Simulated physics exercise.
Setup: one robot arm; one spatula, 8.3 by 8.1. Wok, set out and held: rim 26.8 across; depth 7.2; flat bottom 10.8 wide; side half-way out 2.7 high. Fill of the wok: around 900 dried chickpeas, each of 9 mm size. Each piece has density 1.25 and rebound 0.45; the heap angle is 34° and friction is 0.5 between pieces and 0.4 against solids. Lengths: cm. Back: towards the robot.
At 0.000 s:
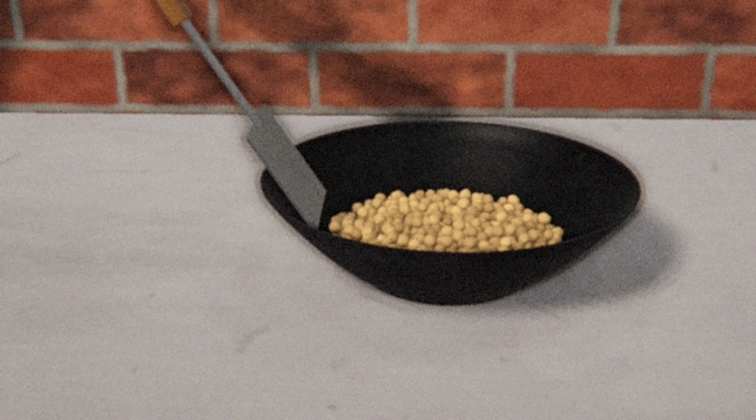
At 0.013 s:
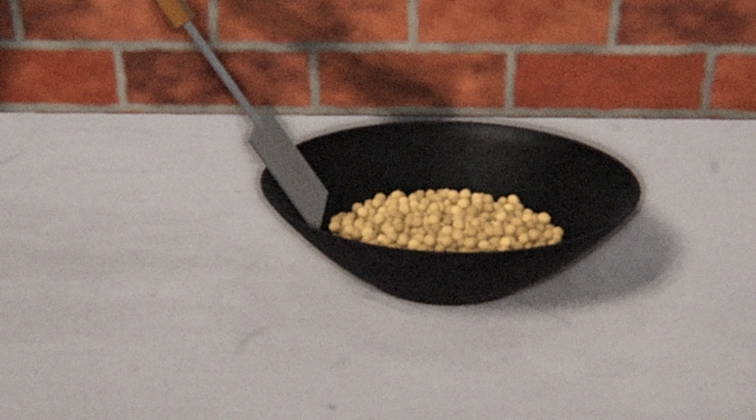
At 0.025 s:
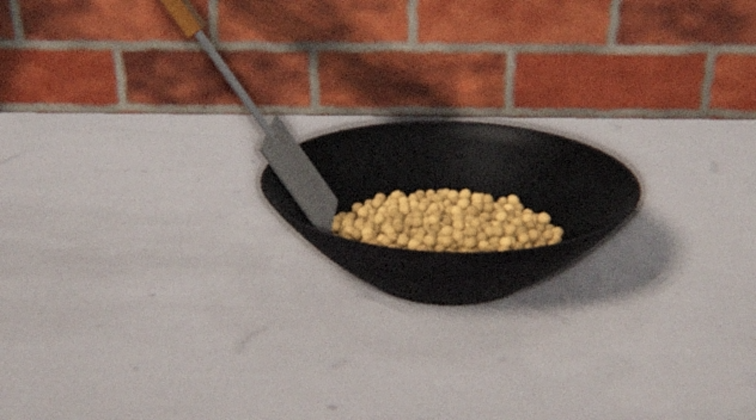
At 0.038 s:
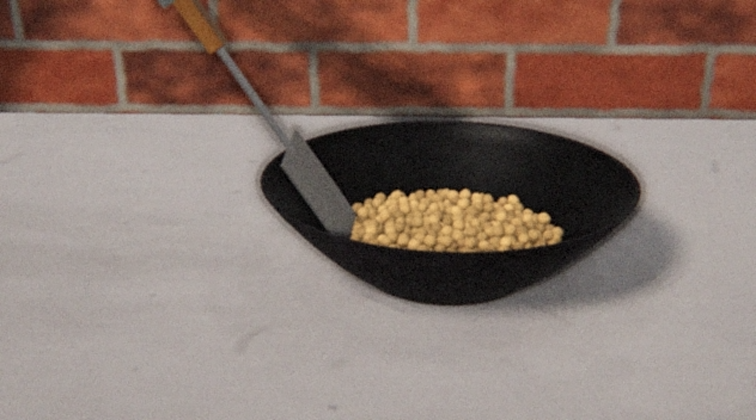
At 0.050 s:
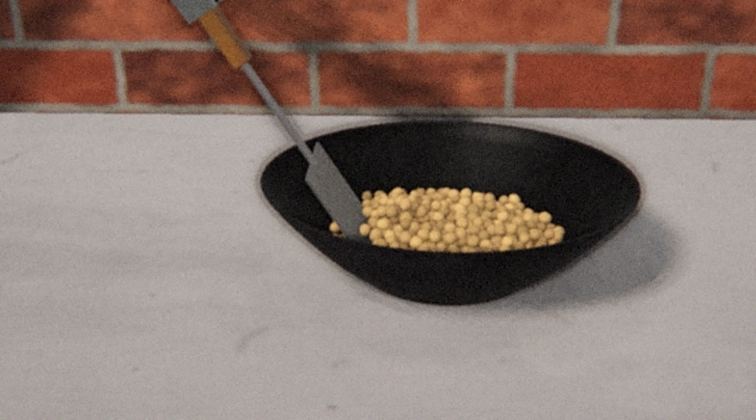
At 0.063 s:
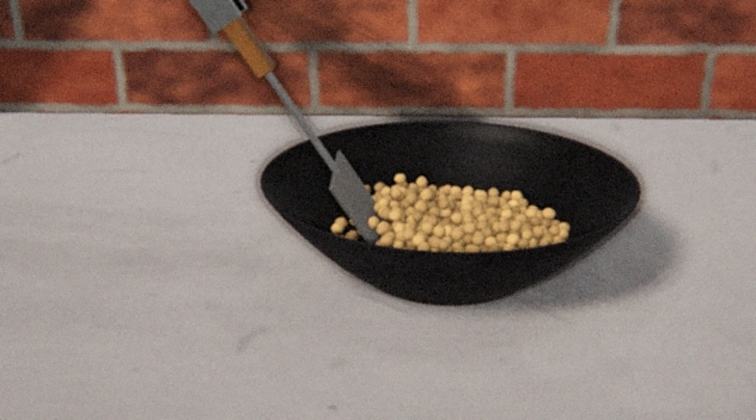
A spatula slides down and right into a black wok, pushing into the piled chickpeas.
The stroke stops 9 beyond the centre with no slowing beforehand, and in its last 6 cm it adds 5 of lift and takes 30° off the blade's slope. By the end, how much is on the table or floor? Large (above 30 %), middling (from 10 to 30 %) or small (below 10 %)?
Large; above 30 %.
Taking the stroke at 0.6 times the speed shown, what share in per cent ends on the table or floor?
I'd put it at about 30 per cent.
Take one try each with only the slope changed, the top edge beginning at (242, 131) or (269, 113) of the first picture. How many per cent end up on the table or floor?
About 40 and 40 per cent.
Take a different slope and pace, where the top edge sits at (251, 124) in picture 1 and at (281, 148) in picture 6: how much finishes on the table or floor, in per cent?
Some 15 per cent.
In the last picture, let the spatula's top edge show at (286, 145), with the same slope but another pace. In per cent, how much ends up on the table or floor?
Share: Roughly 15 %.
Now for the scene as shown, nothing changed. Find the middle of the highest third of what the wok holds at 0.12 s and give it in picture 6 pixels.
(510, 199).
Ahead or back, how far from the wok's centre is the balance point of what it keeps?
I'd put it at roughly 2.5 cm toward the front.
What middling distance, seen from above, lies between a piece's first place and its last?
Near 5 cm, measured level.
After 0.09 s, sloping 57°, highest piece 10 above the table; 900 in the wok.
After 0.12 s, sloping 50°, highest piece 13 above the table; 899 in the wok, 1 on the blade or in flight.
After 0.34 s, sloping 27°, highest piece 31 above the table; 552 in the wok, 41 on the table or floor, 307 on the blade or in flight.
After 1.39 s, sloping 27°, highest piece 6 above the table; 552 in the wok, 348 on the table or floor.
At rest, 552 in the wok, 348 on the table or floor. That is 39 % on the table or floor.
